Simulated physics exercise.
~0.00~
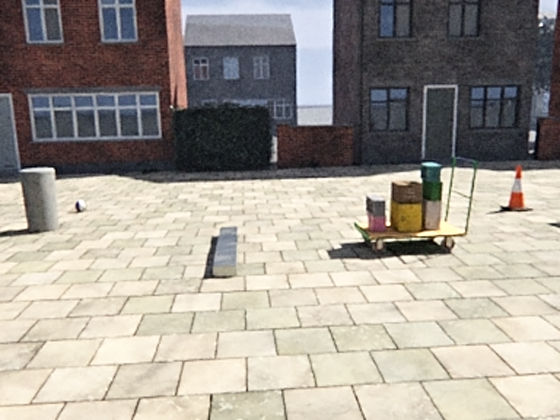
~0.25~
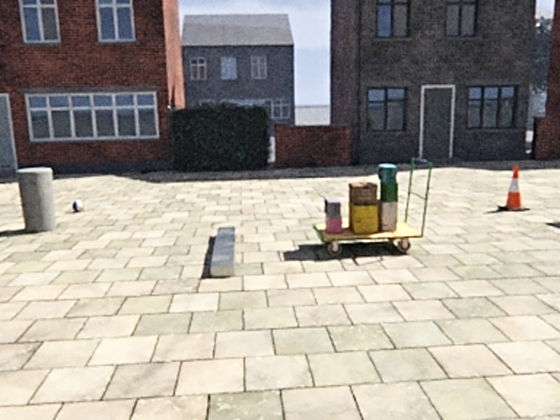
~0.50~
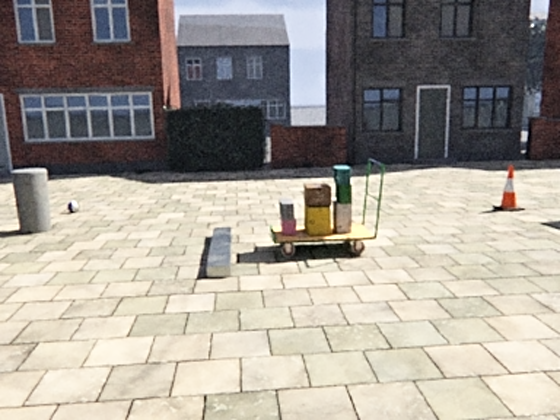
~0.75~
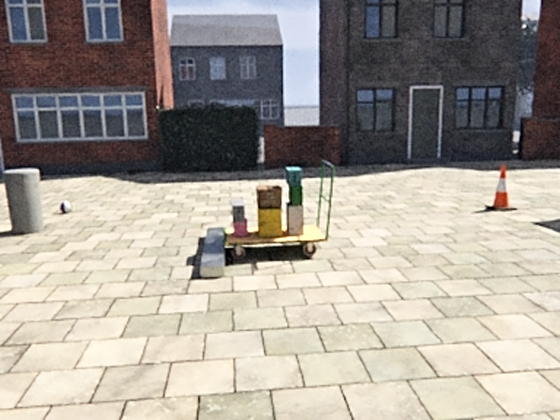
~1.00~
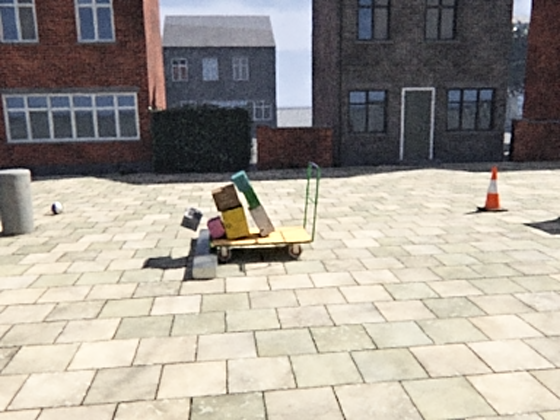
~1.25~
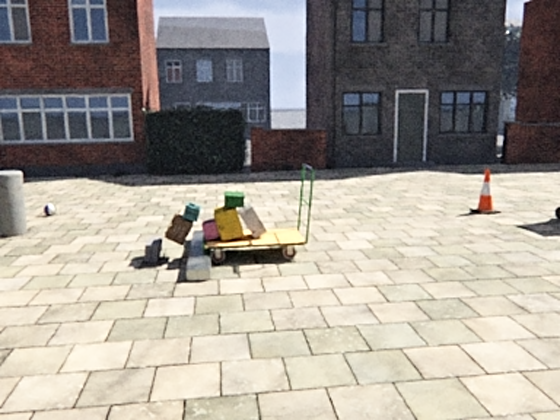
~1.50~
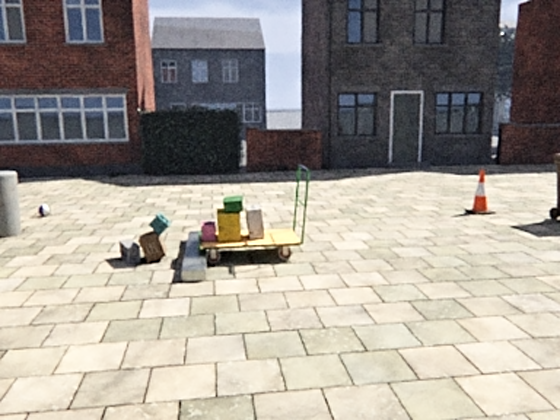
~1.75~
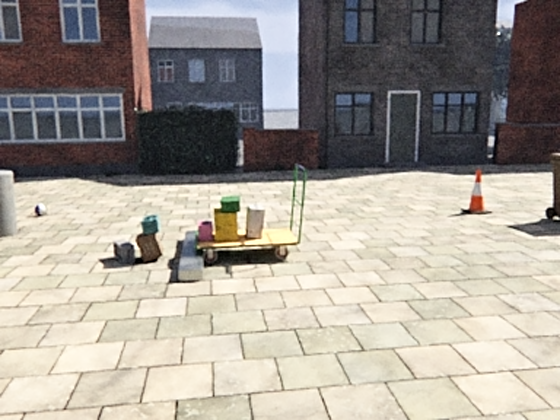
The footage shows a flat yellow cart stacked with boxes rolling left across a paved square and stopping abruptly at a low kerb. The load pitches forward, and grey, brown and teal boxes tumble over onto the paving, while the yellow, pink, green and white pieces remain aboard.
